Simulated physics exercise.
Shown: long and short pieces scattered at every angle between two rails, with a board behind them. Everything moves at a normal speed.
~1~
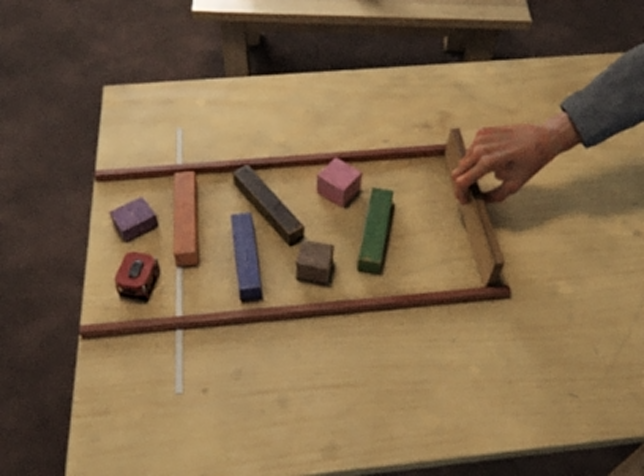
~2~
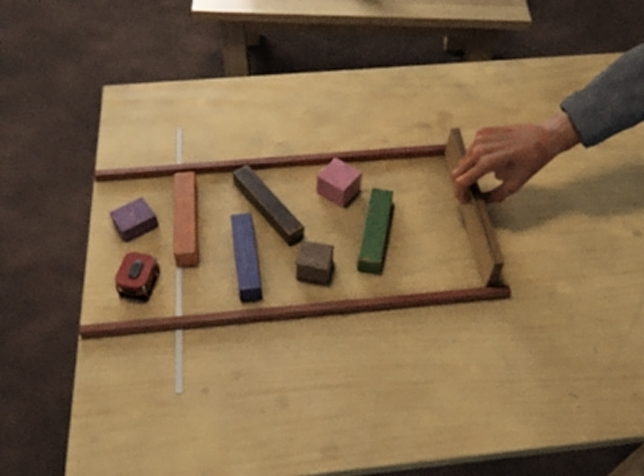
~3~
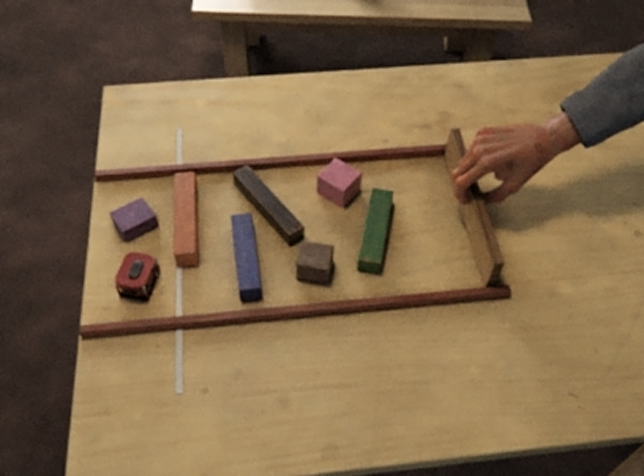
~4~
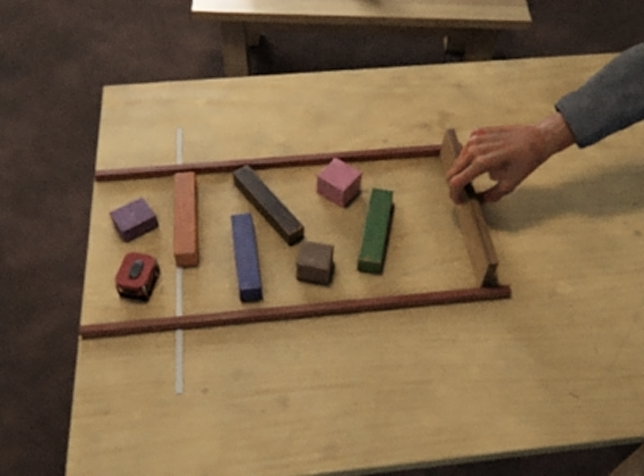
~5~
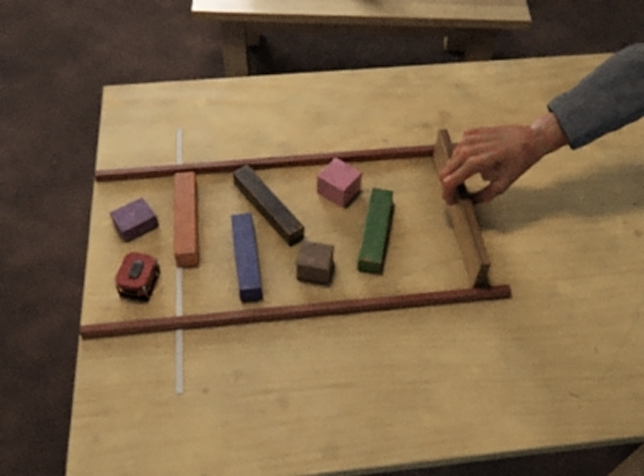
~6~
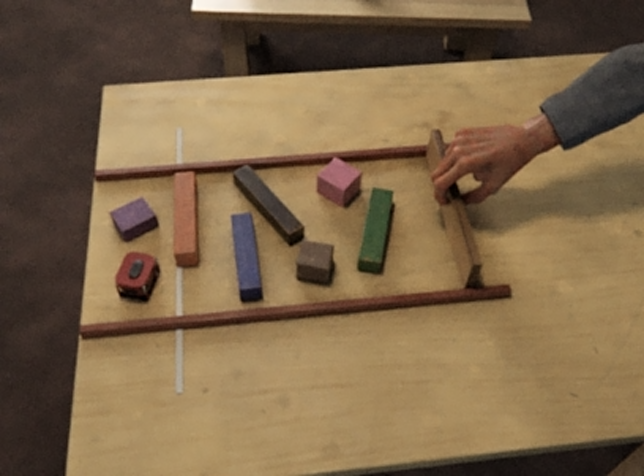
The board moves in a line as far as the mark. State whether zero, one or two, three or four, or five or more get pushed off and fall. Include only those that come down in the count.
Result: One or two pushed off and fallen.
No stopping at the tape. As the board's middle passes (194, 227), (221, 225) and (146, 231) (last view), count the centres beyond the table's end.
The counts would come out as 1, 0 and 4.
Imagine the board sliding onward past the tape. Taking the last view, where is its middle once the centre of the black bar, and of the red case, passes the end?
Black bar: (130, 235); red case: (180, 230).
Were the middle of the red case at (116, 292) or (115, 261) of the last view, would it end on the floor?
Red case - first try slides off, second try slides off.
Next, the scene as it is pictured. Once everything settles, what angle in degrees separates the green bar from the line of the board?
Roughly 0° out of line.
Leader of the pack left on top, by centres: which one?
Red case.
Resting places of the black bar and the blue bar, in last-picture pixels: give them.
First (139, 217), then (111, 267).
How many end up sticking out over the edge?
Overhanging ones - 2.
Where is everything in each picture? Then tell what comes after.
The first frame shows purple block (134, 219); red case (138, 276); orange bar (186, 218); board (472, 204); tape (179, 242).
The second frame shows red case (137, 276); pink block (339, 183).
The third frame shows orange bar (186, 218); blue bar (246, 255).
The fourth frame shows purple block (134, 219); green bar (376, 229).
The fifth frame shows red case (138, 277); brown block (315, 262).
The sixth frame shows purple block (134, 219); red case (138, 276); orange bar (186, 217); board (451, 206); tape (180, 242).
A little later, none off yet; purple block at rest near (134, 219); red case at rest near (138, 276); orange bar at rest near (186, 217).
Next, none off yet; purple block at rest near (134, 219); red case at rest near (138, 276); orange bar moving near (181, 218).
When it is over, the number that fall off is one or two; down, purple block.
